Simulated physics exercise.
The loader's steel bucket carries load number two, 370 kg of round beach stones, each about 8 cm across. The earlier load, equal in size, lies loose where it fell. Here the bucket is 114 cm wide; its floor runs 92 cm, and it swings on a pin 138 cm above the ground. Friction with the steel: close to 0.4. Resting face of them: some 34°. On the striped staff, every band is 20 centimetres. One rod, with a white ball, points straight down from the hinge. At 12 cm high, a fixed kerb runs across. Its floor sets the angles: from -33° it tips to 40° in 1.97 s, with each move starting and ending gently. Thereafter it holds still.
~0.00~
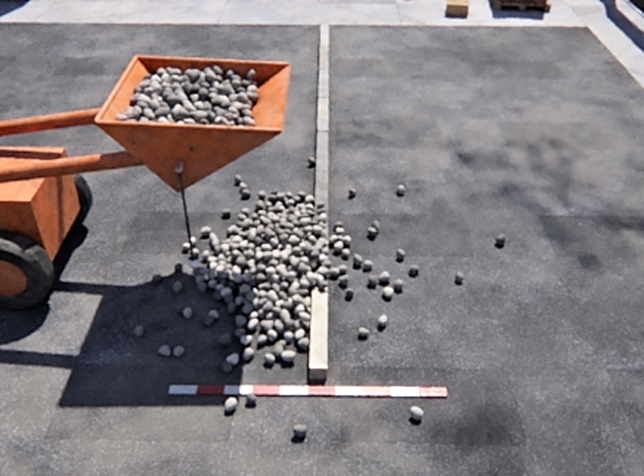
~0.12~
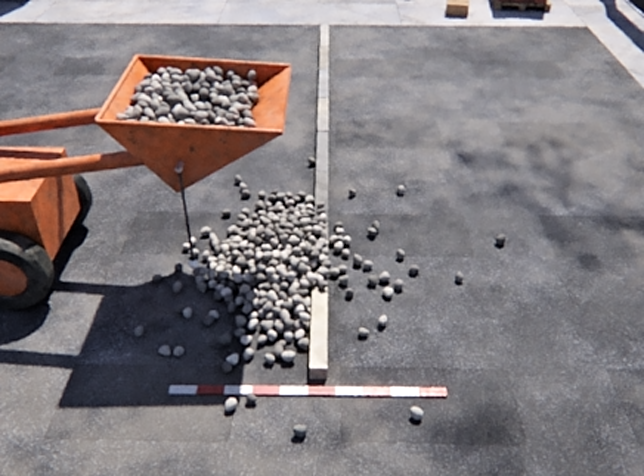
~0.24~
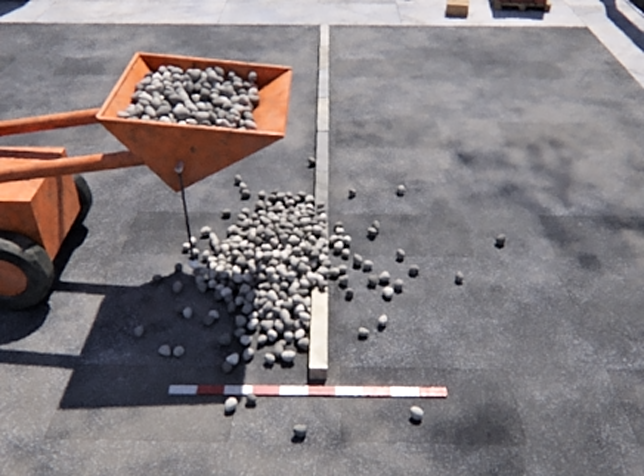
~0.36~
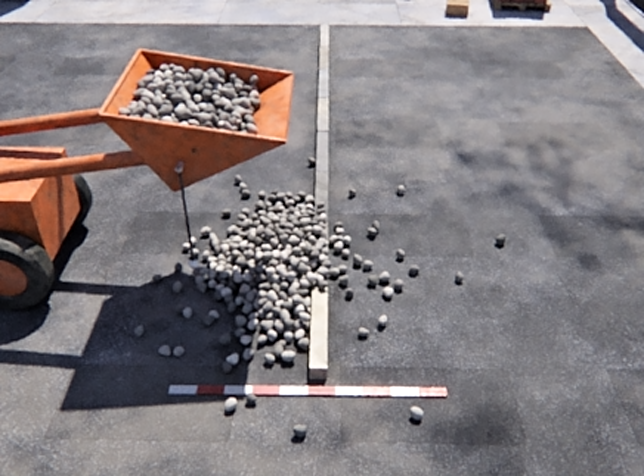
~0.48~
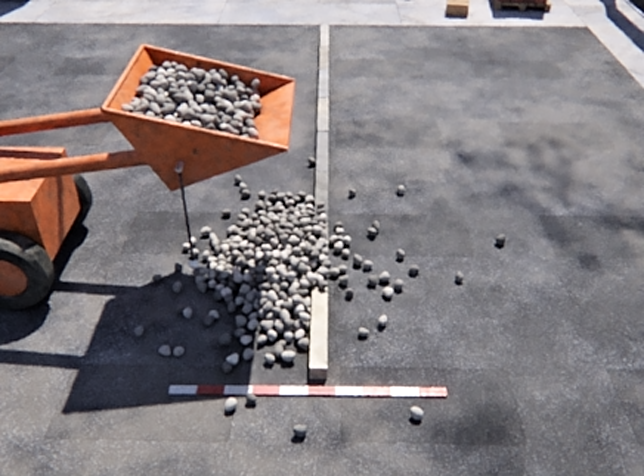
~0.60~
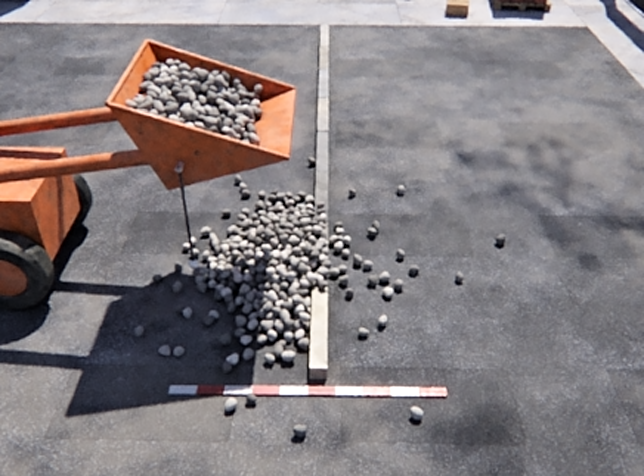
On dark paving, an orange loader's bucket of grey stones slowly tilts down toward the right.
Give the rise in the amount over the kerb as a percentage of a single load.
64 %.
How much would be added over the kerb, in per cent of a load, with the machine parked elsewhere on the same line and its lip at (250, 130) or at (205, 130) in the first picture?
About 40 per cent from the first spot and 0 per cent from the second.
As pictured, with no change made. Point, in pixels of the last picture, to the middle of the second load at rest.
I'd put their centre close to (346, 257).
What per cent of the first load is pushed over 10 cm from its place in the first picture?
Close to 10 in a hundred of them.
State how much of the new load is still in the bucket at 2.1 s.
It holds some 15 percent.
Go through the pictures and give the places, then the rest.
Lip at (282, 131), floor tilted -33°, highest stones at (171, 83). The earlier load is highest near (292, 242), 24 cm above ground level, 94 % on this side of the kerb, 6 % over the kerb, in the first picture.
The bucket is at -32°, its lip at (282, 133); the top of the load is at (167, 83); the stones move at 0.0 m/s on average, in the second picture.
Lip at (284, 136), floor tilted -30°, highest stones at (156, 82); the stones move at 0.1 m/s on average, in the third picture.
Lip at (286, 142), floor tilted -27°, highest stones at (156, 79); the stones move at 0.1 m/s on average, in the fourth picture.
Lip at (288, 150), floor tilted -22°, highest stones at (155, 77); the stones move at 0.1 m/s on average, in the fifth picture.
Lip at (289, 158), floor tilted -17°, highest stones at (159, 73); the stones move at 0.2 m/s on average, in the sixth picture.
After 1.5 s the floor is at 29°; in per cent of one load, 92 in the bucket, 102 on this side of the kerb, 6 over the kerb; the foremost stones are at (423, 272).
After 2.1 s the floor is at 40°; in per cent of one load, 16 in the bucket, 153 on this side of the kerb, 31 over the kerb; the foremost stones are at (426, 263).
After 2.4 s the floor is at 40°; in per cent of one load, 0 in the bucket, 143 on this side of the kerb, 57 over the kerb; the foremost stones are at (458, 265).
After 5.1 s the floor is at 40°; in per cent of one load, 0 in the bucket, 129 on this side of the kerb, 71 over the kerb; the foremost stones are at (504, 266). Net gain over the kerb, 64.
